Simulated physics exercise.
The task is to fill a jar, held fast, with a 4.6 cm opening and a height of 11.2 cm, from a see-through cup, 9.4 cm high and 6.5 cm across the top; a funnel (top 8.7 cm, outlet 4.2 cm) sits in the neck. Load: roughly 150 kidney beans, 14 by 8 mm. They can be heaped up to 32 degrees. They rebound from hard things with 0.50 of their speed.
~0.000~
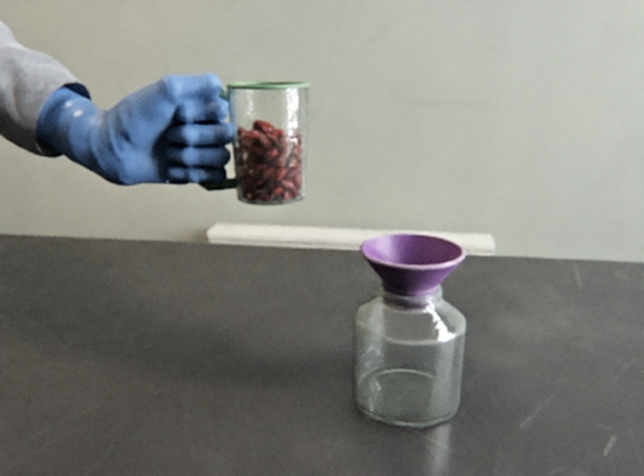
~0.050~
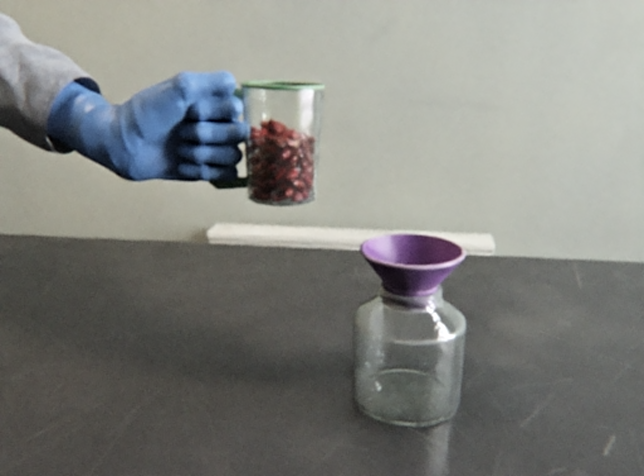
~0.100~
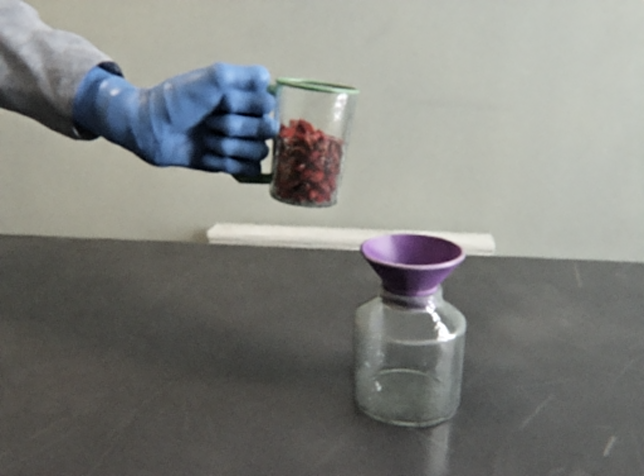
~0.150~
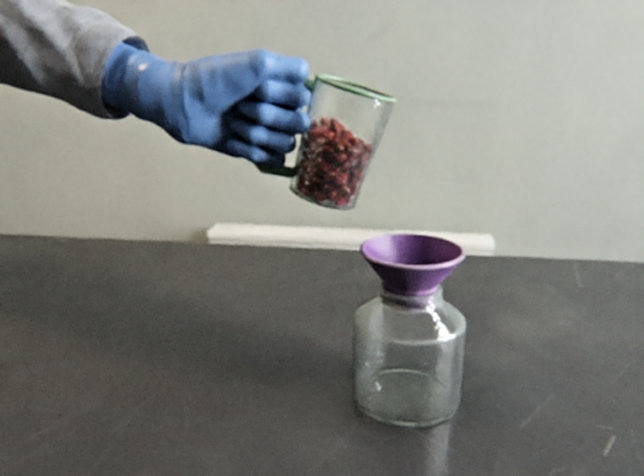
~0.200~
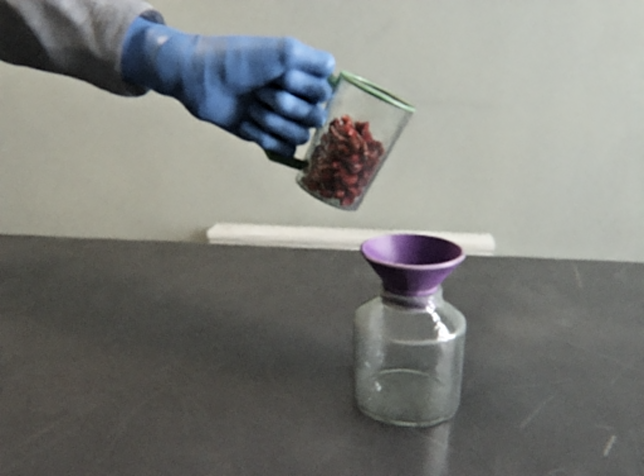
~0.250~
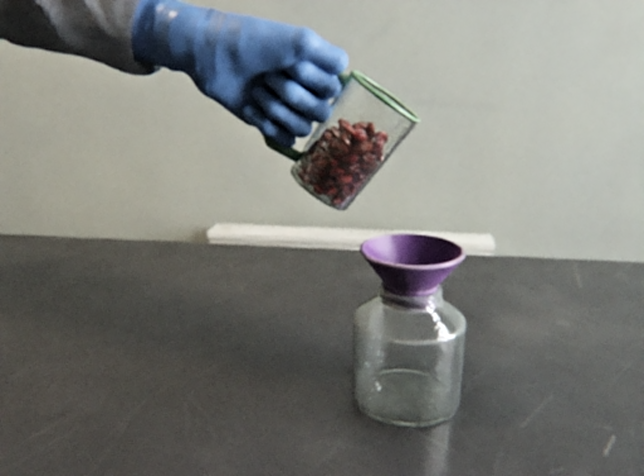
At the start, a blue-gloved hand holds a clear cup of dark red beans upright, up and to the left of a glass jar with a purple funnel in its neck. The hand carries the cup rightward, then tilts it further toward the right above the funnel, the beans still inside.
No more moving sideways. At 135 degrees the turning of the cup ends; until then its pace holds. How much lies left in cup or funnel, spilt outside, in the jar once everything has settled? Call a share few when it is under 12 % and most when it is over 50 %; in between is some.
Left in cup or funnel - hardly any, spilt outside - hardly any, jar - the bulk.
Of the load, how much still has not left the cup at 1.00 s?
Roughly 0 per cent of the load.
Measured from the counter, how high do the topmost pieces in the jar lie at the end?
3.5 cm.
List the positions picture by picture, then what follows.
Cup at (270, 142), tilt 0 degrees, lip at (307, 85), moved 0.0 cm; middle of the pieces at (267, 168); jar at (408, 343), in the first picture.
Cup at (282, 143), tilt 2 degrees, lip at (322, 87), moved 1.1 cm; middle of the pieces at (278, 168), in the second picture.
Cup at (310, 143), tilt 8 degrees, lip at (357, 92), moved 3.5 cm; middle of the pieces at (303, 168), in the third picture.
Cup at (339, 144), tilt 17 degrees, lip at (394, 100), moved 5.9 cm; middle of the pieces at (327, 167), in the fourth picture.
Cup at (352, 144), tilt 26 degrees, lip at (414, 110), moved 6.9 cm; middle of the pieces at (336, 165), in the fifth picture.
Cup at (352, 144), tilt 35 degrees, lip at (418, 120), moved 6.9 cm; middle of the pieces at (333, 162); jar at (408, 343). Its pace works out near 185 degrees a second, in the sixth picture.
After 0.52 s, tilt 85 degrees; the cup holds 100 %, the jar 0 %.
After 0.70 s, tilt 118 degrees; the cup holds 95 %, the jar 0 %.
After 1.00 s, tilt 135 degrees; the cup holds 0 %, the jar 85 %.
By 1.5 s all is still; still above 0 %, spilt 0 %, jar 100 %.
